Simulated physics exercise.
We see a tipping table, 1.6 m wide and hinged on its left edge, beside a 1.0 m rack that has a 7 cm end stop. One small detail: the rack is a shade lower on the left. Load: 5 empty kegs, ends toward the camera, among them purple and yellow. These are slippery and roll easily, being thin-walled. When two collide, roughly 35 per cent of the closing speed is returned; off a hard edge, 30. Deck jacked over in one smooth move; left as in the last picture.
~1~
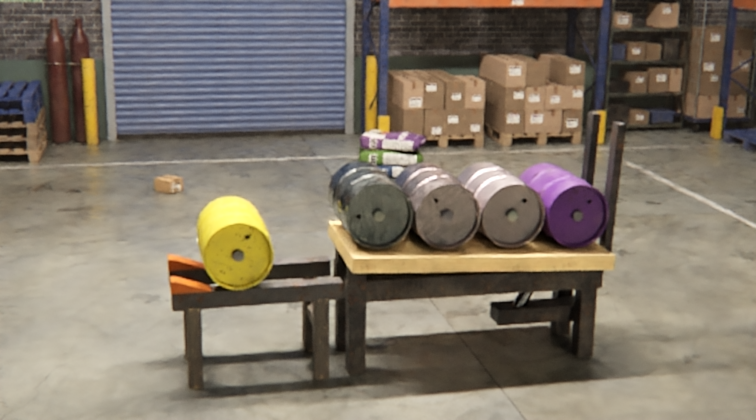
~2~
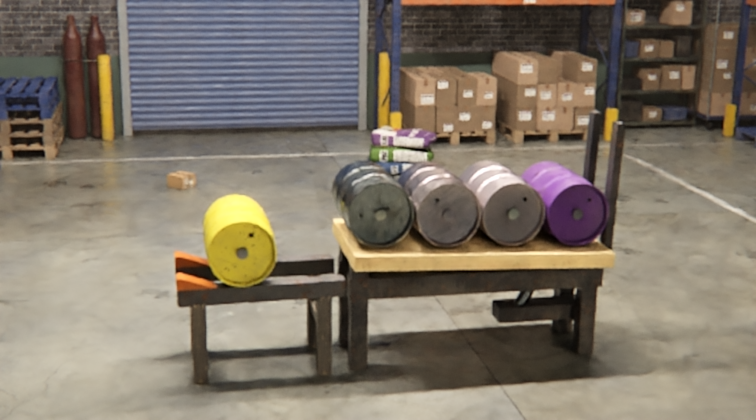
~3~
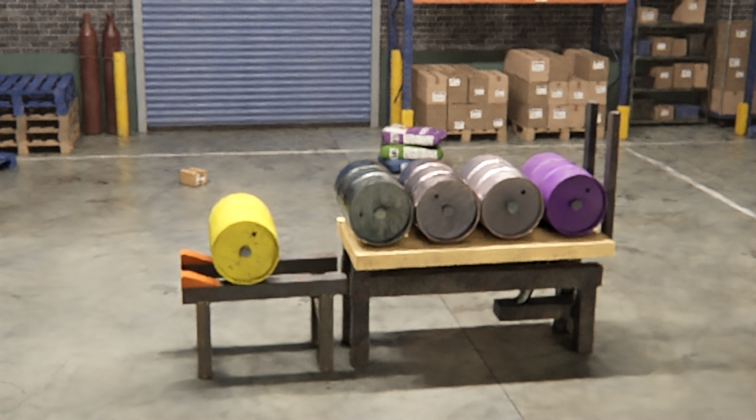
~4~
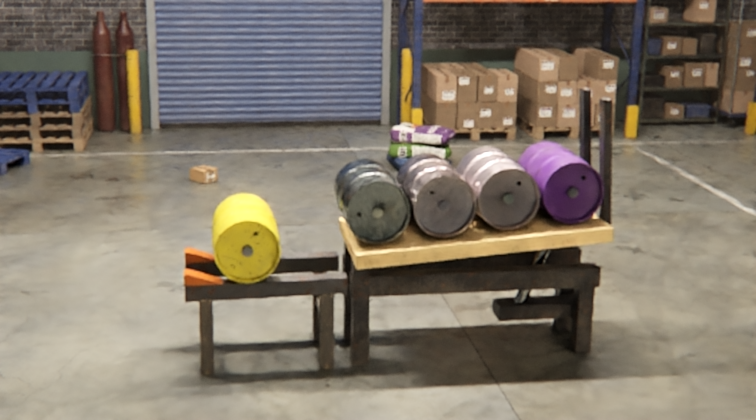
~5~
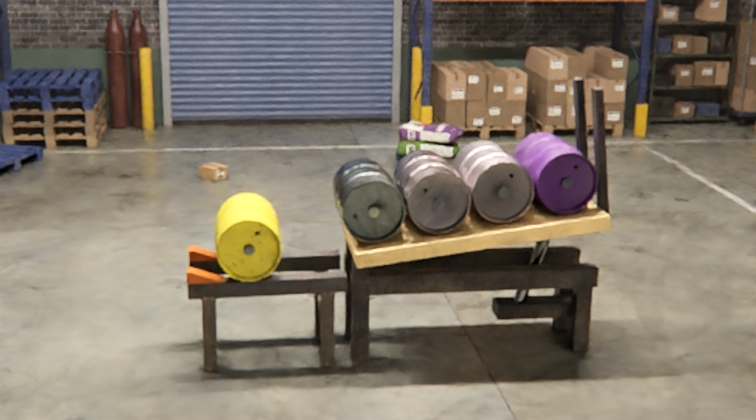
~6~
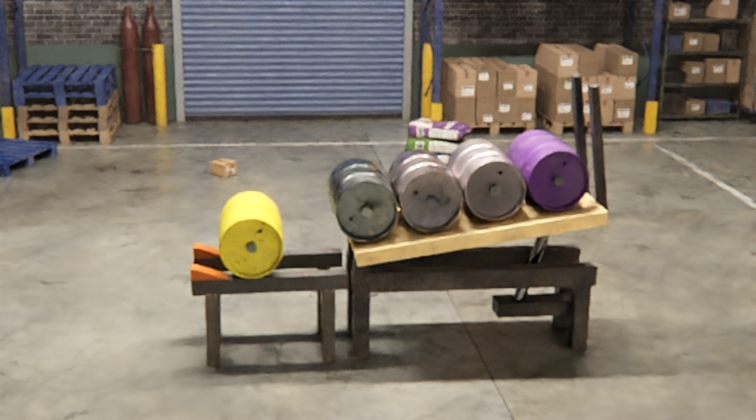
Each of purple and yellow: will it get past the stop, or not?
Verdict: Purple does not; yellow does not.
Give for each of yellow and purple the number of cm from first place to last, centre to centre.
Roughly: Yellow 20, purple 70.
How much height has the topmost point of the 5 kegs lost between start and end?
Roughly 0 cm.
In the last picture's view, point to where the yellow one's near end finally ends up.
Near pixel (216, 244).
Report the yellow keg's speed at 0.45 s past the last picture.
Estimate: Some 0.0 m/s.
Then, 0.4 s after the last picture, purple is on the deck, 110 cm from the hinge, rolling left; yellow is on the rack, 35 cm from the rack's far end; 0 lost over the end.
Then, 0.8 s after the last picture, purple is on the deck, 85 cm from the hinge, rolling left; yellow is on the rack, 30 cm from the rack's far end, rolling left; 0 lost over the end.
At rest (1.3 s after the last picture), purple is on the deck, 75 cm from the hinge; yellow is on the rack, 15 cm from the rack's far end; 0 lost over the end.
